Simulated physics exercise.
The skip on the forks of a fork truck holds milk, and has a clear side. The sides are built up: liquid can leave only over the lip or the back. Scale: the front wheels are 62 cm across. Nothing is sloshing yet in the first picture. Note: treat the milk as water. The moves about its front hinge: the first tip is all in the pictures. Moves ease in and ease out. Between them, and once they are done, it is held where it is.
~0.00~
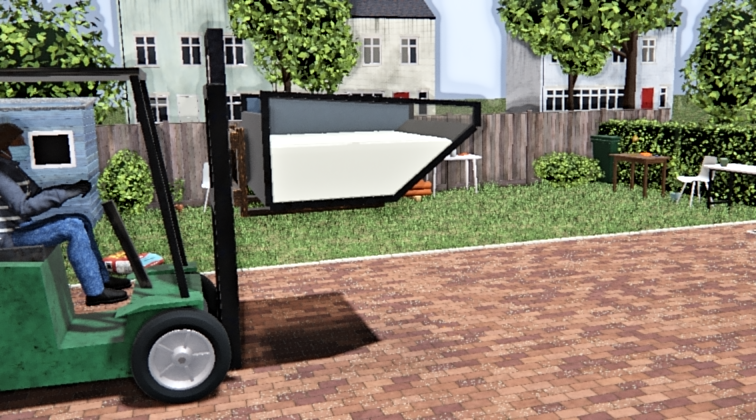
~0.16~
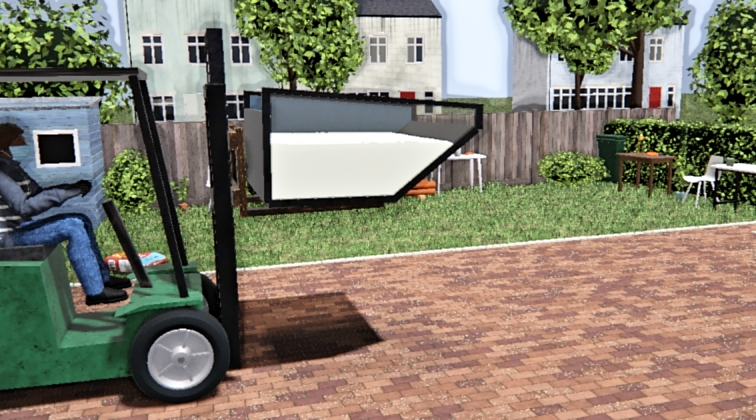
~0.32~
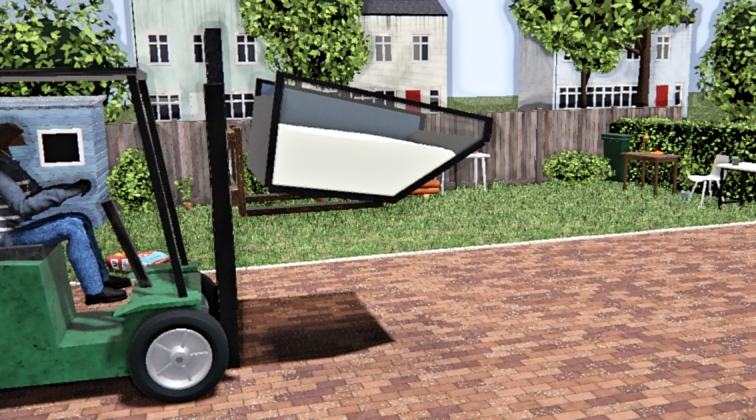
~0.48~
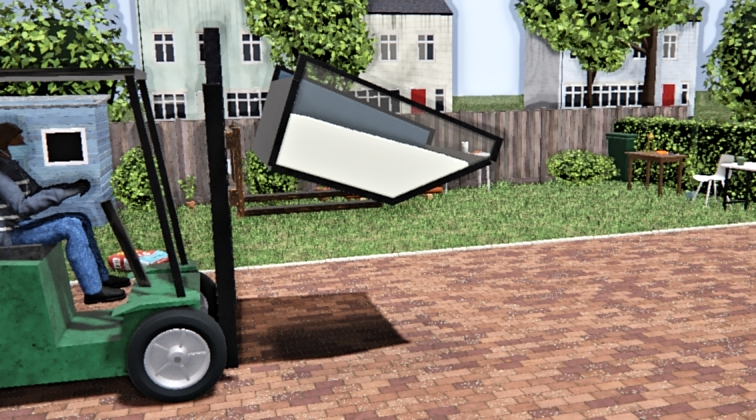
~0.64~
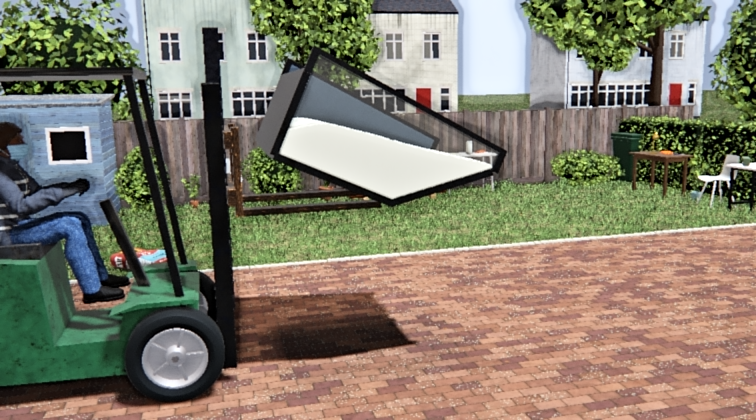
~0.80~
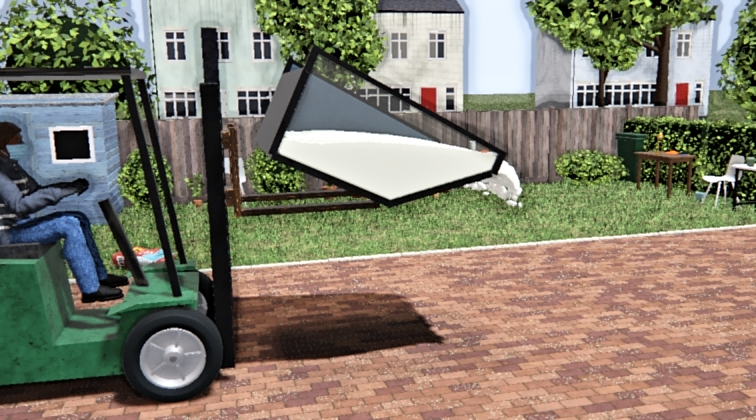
In the video, a green forklift with a seated driver holds up a clear-sided skip of white liquid above brick paving; the skip tilts forward to the right, the liquid shifts inside, and some pours over the front lip.
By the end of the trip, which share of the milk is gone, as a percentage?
Close to 73 per cent of the milk is gone.
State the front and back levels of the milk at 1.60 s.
Level: ~ 24 cm in front; 0 cm behind.
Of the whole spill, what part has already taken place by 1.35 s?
About 60 percent at that moment.
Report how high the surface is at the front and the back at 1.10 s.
Approx. 26 cm front, approx. 4 cm back.
By 1.10 s the skip is at 25° forwards, the surface stands 3 cm at the back and 27 cm at the front; 28 per cent is out, over the front.
By 1.35 s the skip is at 25° forwards, the surface stands 0 cm at the back and 26 cm at the front; 46 per cent is out, over the front.
By 1.60 s the skip is at 25° forwards, the surface stands 0 cm at the back and 24 cm at the front; 55 per cent is out, over the front.
By 3.68 s 73 per cent is out, over the front, 340 of 466 litres.
